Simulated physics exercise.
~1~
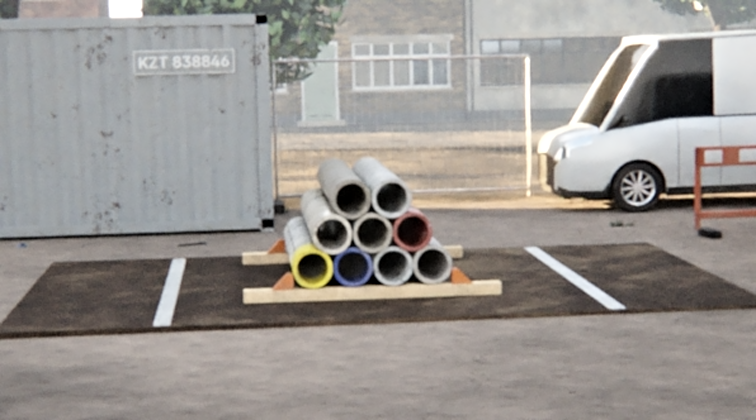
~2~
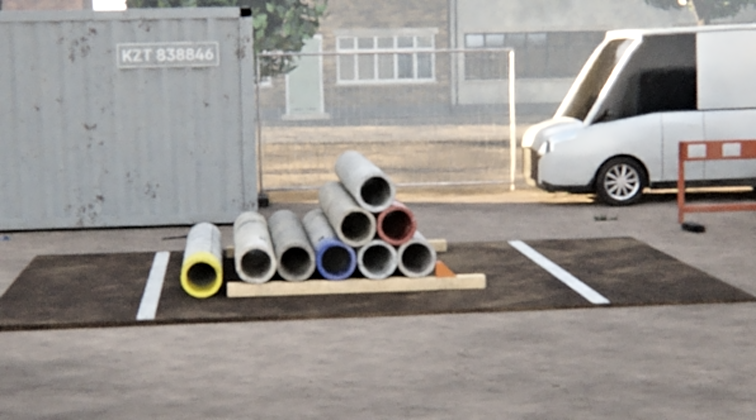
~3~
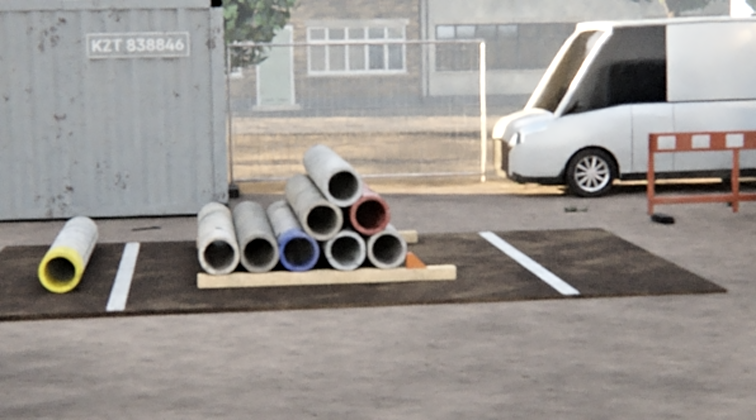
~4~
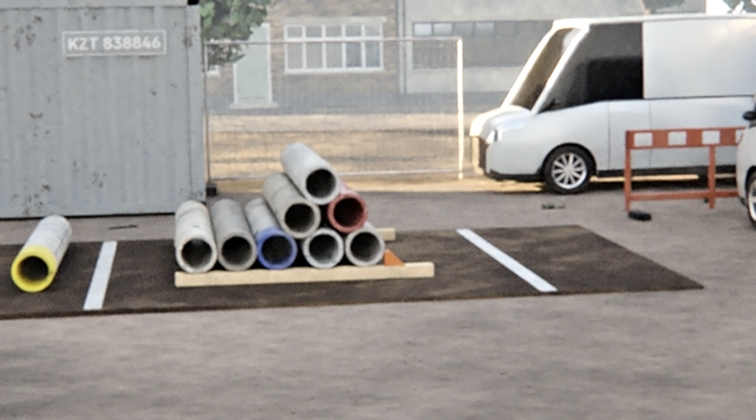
A large grey shipping container stands at the left of a paved yard, seen from ground level, with a mesh fence, a brick building, a white van and an orange-and-white barrier beyond. In front, concrete pipes are stacked on wooden bearers over a dark patch of soil with two white lines, their open ends facing the viewer. The left side of the stack gives way, and the yellow-rimmed pipe rolls left off the bearers and over the left line. Other pipes settle into a lopsided pile, the blue one staying among them. The view shifts right, and the yellow pipe rests beyond the line.
